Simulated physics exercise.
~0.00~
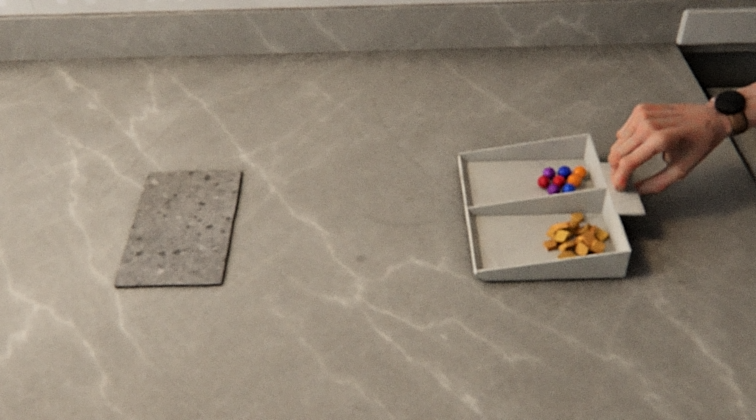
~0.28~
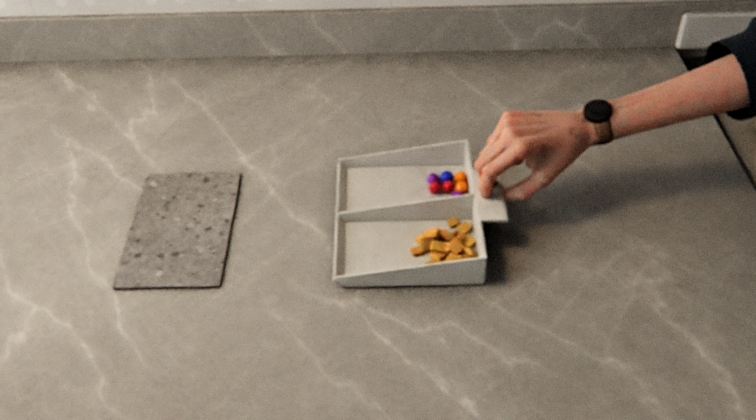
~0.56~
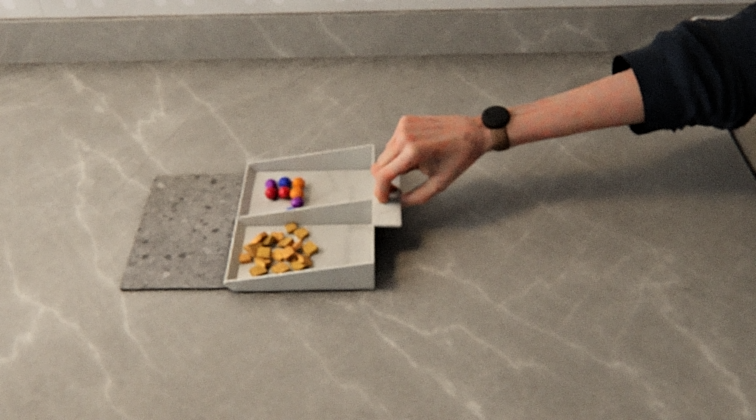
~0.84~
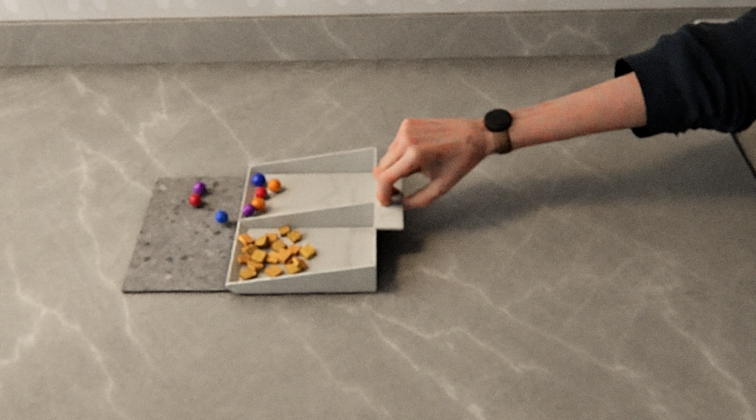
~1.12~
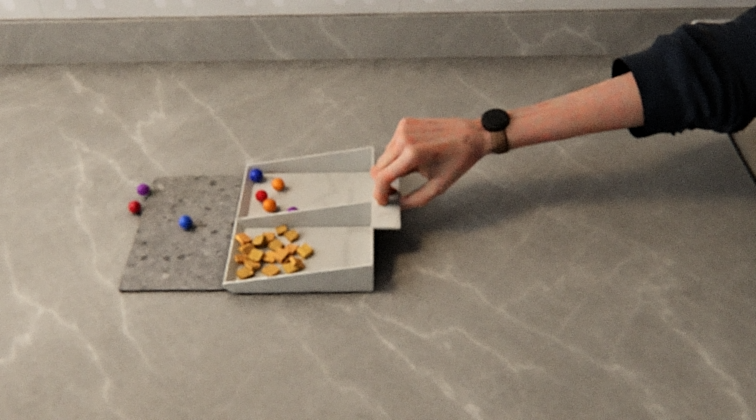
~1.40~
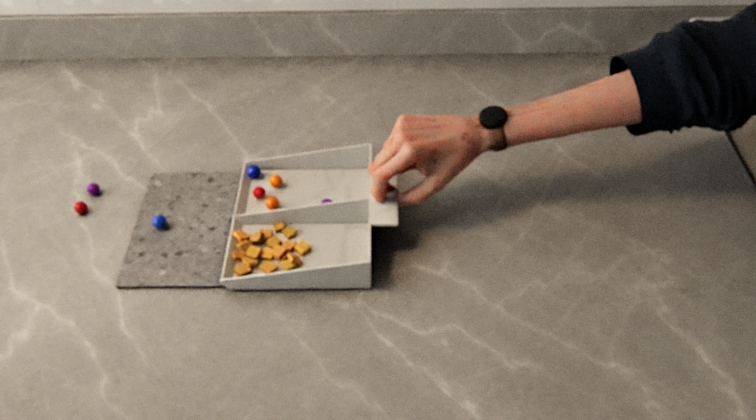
The clip shows a hand sliding a divided tray left across a grey countertop until it stops against a speckled slab. The brown chunks shift forward but stay inside, while some of the coloured balls roll out over the slab, two of them continuing past it onto the counter.
